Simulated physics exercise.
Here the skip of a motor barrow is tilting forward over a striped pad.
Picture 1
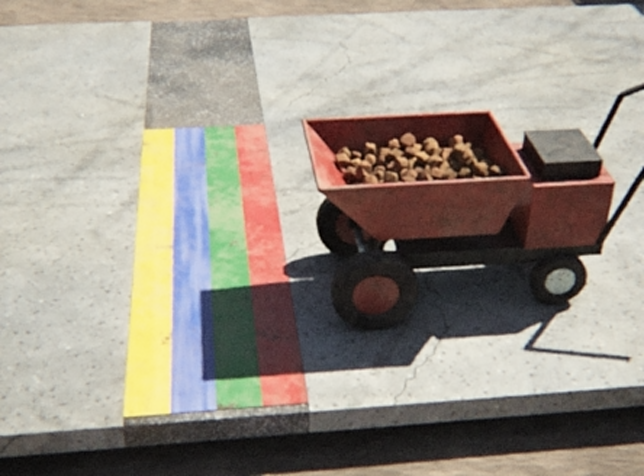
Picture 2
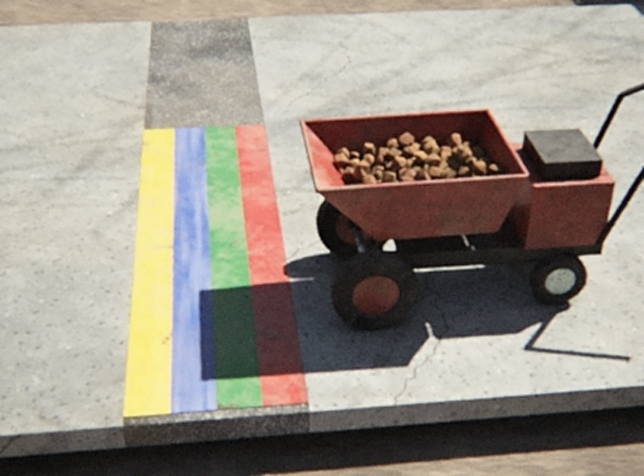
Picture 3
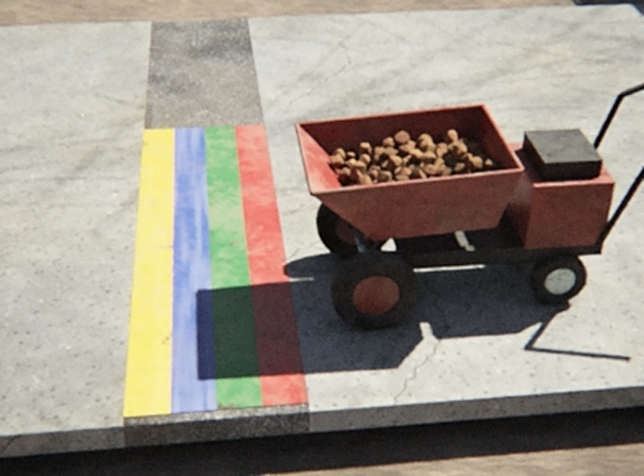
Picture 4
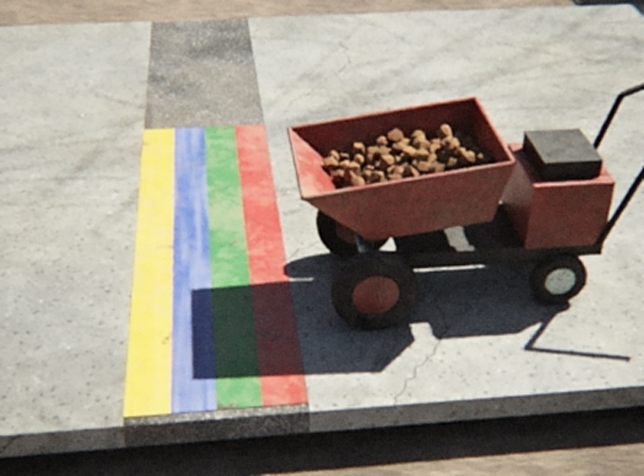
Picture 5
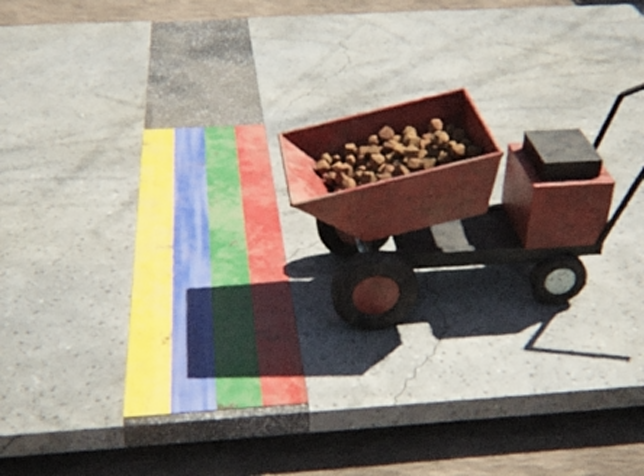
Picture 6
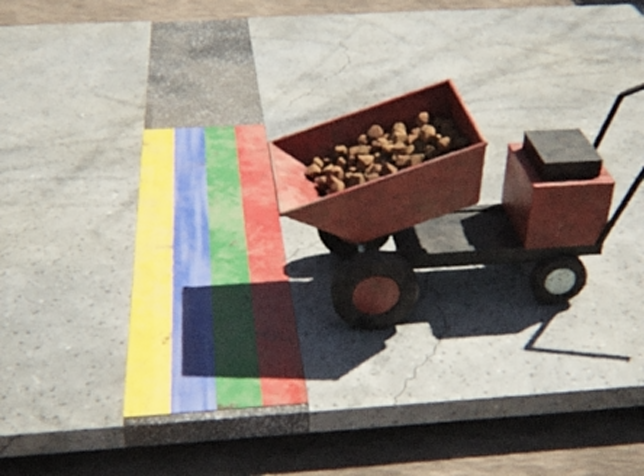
A red motor barrow loaded with brown clods gradually tilting its skip forward to the left beside yellow, blue, green and red stripes.
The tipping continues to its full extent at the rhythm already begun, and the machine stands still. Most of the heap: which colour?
Colour: Blue.
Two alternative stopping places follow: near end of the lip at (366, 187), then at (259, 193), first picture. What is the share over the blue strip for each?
First try: 20 per cent; second try: 10 per cent.
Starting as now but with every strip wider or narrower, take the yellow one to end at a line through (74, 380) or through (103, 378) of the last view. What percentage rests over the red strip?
Close to 0 percent, and close to 0 percent.
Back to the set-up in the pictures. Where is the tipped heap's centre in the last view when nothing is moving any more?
I'd mark it at roughly (191, 294).
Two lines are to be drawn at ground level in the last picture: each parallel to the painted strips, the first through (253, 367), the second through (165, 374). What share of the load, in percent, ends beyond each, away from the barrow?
First roughly 70 percent, then 20 percent.
Shortly afterwards, skip tipped steeply; the whole lot in the skip.
Next, skip tipped steeply; the bulk in the skip; only a few over the green strip; a little over the blue strip; only a few falling.
Some moments later, skip tipped right over; near a quarter in the skip; near a quarter over the green strip; near a third over the blue strip; near a quarter over the yellow strip; a little off the paint.
In the end, skip tipped right over; near a quarter in the skip; none at all over the red strip; near a quarter over the green strip; near a third over the blue strip; near a quarter over the yellow strip; a little off the paint.
